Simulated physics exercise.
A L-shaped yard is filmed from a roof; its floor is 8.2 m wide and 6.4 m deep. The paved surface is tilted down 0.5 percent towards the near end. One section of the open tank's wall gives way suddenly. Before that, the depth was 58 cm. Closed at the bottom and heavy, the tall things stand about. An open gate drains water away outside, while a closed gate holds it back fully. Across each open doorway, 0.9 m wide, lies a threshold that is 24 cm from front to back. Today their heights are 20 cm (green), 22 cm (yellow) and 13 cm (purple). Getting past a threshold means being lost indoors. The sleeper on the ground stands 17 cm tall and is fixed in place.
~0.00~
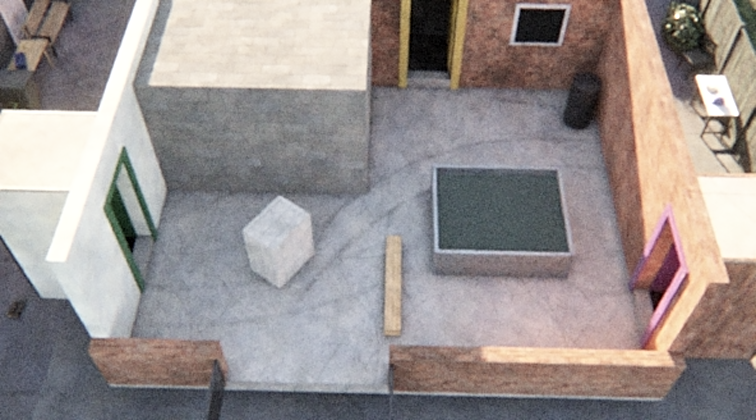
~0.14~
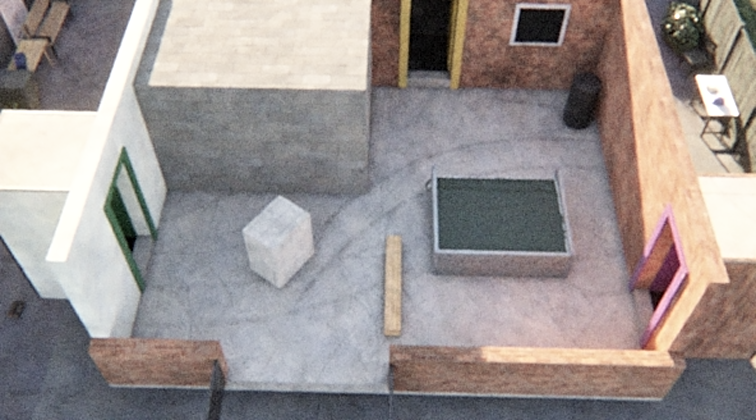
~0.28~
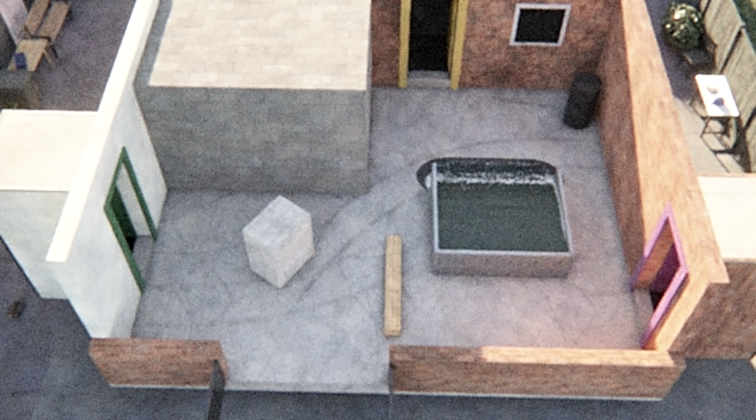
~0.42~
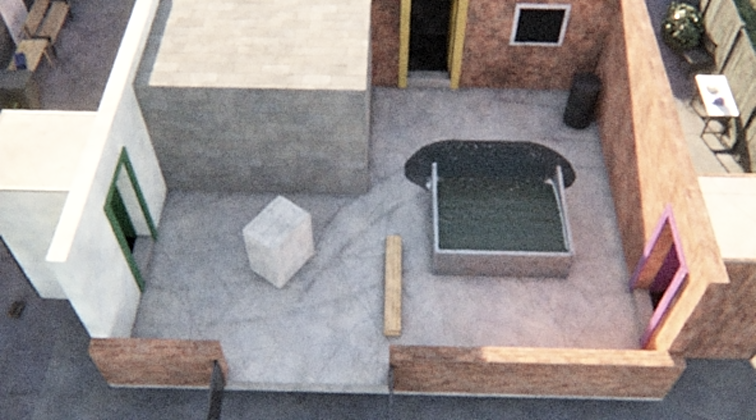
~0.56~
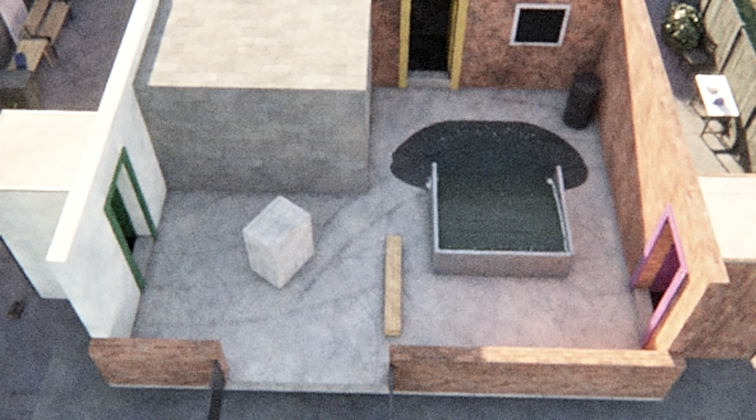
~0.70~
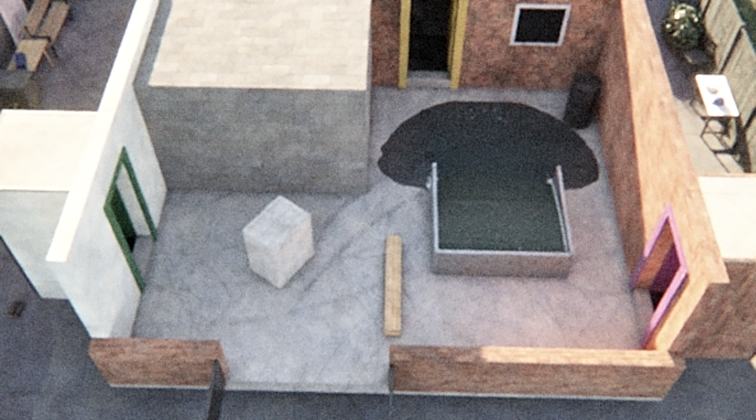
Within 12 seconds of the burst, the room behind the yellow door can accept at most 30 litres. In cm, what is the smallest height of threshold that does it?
Roughly 20 cm high.
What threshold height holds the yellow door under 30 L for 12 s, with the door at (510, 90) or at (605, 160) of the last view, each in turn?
Minimums: About 25 cm and 8.5 cm.
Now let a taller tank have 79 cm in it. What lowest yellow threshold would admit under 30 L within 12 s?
It would take a step of about 30 cm.
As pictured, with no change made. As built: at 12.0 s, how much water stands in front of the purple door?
Lab note: Depth approx. 7.5 cm.
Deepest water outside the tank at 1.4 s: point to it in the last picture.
Near (482, 91).
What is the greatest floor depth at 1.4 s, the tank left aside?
Close to 34 centimetres.
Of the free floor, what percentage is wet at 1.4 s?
Approximately 30 % of it.
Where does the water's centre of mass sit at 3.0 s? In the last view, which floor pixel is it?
My guess is close to (487, 143).
After 1.4 s water covers 30 % of the floor, deepest (34 cm) near (482, 91); 25 cm at the yellow door, 0 litres in over its 22 cm threshold.
After 3.0 s water covers 30 % of the floor, deepest (36 cm) near (580, 105); 24 cm at the yellow door, 16 litres in over its 22 cm threshold.
After 12.0 s water covers 80 % of the floor, deepest (10 cm) near (401, 300); 6 cm at the yellow door, 20 litres in over its 22 cm threshold.
At the yellow door as built, the water arrived by 0.9 s and peaked near 28 cm at 2.0 s.
With a threshold of 18.5 cm, 48 litres would have come in within the 12 s; with 25 cm, 7 litres. So under 30 litres takes about 20 cm.
